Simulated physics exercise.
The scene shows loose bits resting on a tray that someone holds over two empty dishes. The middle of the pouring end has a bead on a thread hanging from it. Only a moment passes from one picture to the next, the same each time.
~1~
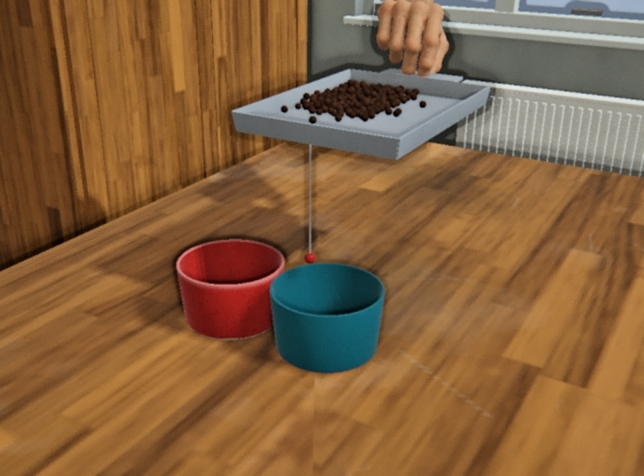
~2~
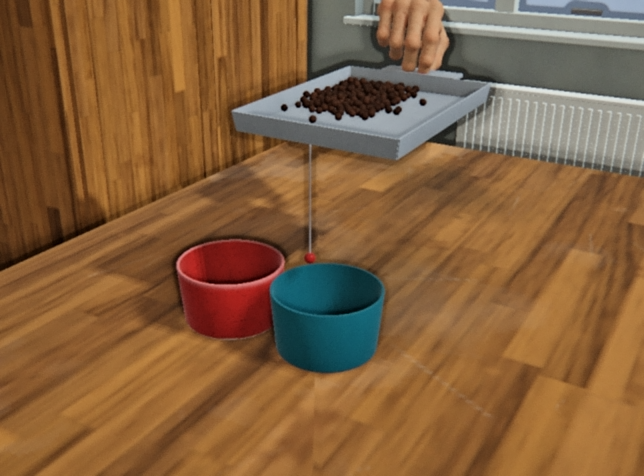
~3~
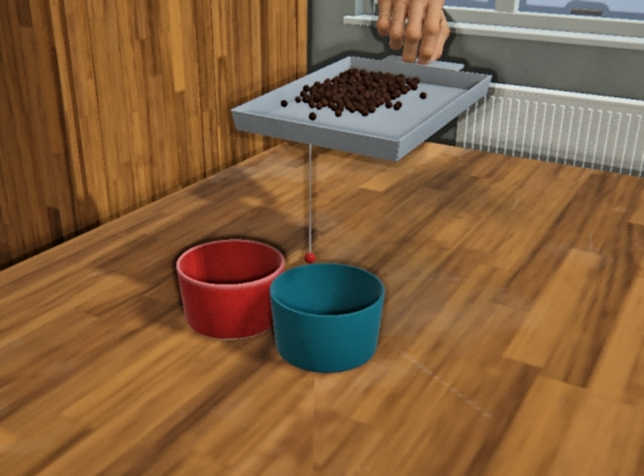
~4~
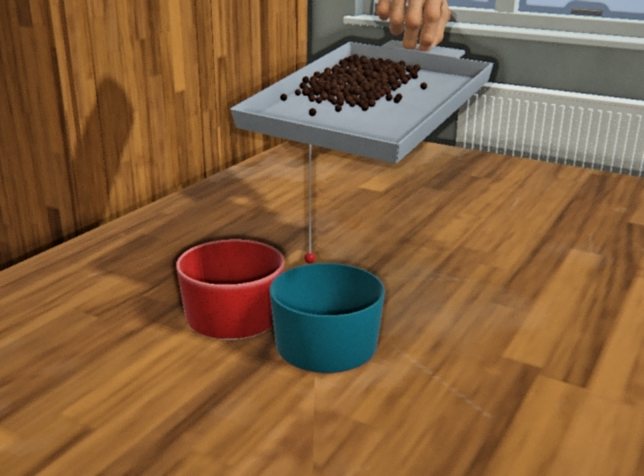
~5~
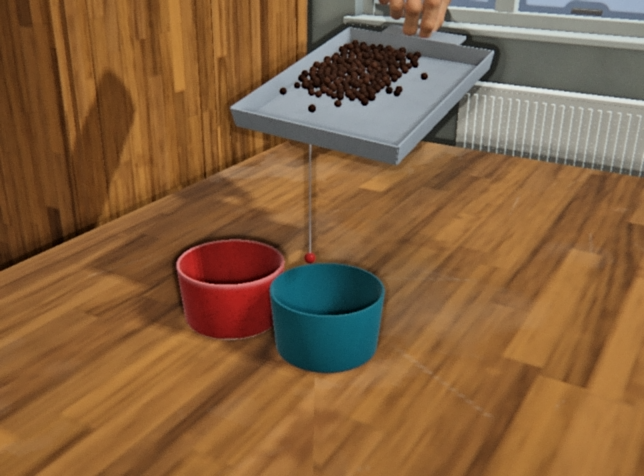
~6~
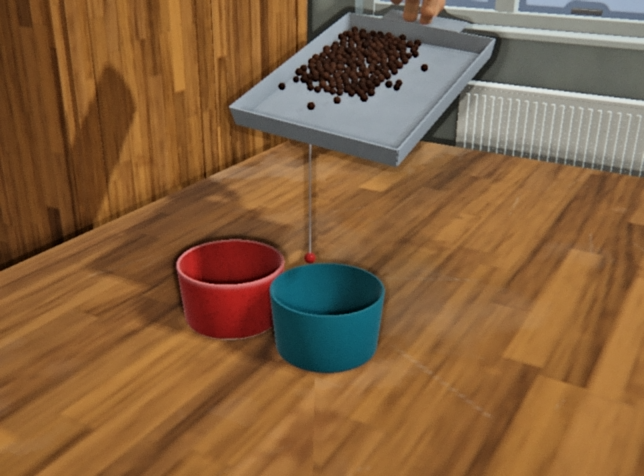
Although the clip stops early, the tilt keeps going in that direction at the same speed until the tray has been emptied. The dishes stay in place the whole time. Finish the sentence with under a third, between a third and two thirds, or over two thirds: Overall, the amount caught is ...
Overall, the amount caught is between a third and two thirds.
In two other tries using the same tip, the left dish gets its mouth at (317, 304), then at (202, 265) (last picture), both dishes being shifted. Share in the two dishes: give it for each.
First 80 per cent, second 40 per cent.
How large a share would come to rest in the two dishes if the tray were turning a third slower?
It would be close to 50 per cent.
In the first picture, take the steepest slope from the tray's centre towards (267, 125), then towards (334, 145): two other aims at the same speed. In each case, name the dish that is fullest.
At the first place the dish on the left, at the second the right dish.
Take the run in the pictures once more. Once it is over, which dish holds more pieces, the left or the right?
At rest, the fuller dish is the one at right.
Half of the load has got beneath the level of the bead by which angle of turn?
110 degrees.
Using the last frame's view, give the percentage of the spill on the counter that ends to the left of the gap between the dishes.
30 per cent, about.
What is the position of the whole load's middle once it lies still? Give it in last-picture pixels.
Near pixel (333, 352).
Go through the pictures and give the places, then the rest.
Corners of the pouring end at (236, 111) and (398, 137), level; middle of the load at (362, 99), allspice berries; left dish at (199, 306); right dish at (298, 337); bead on its thread at (310, 258), in the first frame.
Corners of the pouring end at (236, 111) and (398, 138), level; middle of the load at (362, 96), in the second frame.
Corners of the pouring end at (236, 110) and (397, 140), tipped barely, lowest at the right corner; middle of the load at (362, 90), in the third frame.
Corners of the pouring end at (235, 108) and (397, 142), tipped a little, lowest at the right corner; middle of the load at (362, 79), in the fourth frame.
Corners of the pouring end at (235, 107) and (397, 145), tipped a little, lowest at the right corner; middle of the load at (362, 69), in the fifth frame.
Corners of the pouring end at (234, 106) and (397, 148), tipped clearly, lowest at the right corner; middle of the load at (361, 60), a small part on the move; left dish at (199, 306); right dish at (298, 337), in the sixth frame.
Soon, tray tipped steeply; most on the tray; a stray few in the right dish; a stray few outside both; a small part in the air.
A while on, tray tipped right over; most on the tray; a stray few in the right dish; a small part outside both; a small part in the air.
Towards the end, tray tipped past a quarter turn; about half in the right dish; about half outside both.
Finally, tray tipped past a quarter turn; about half in the right dish; none in the left dish; about half outside both.
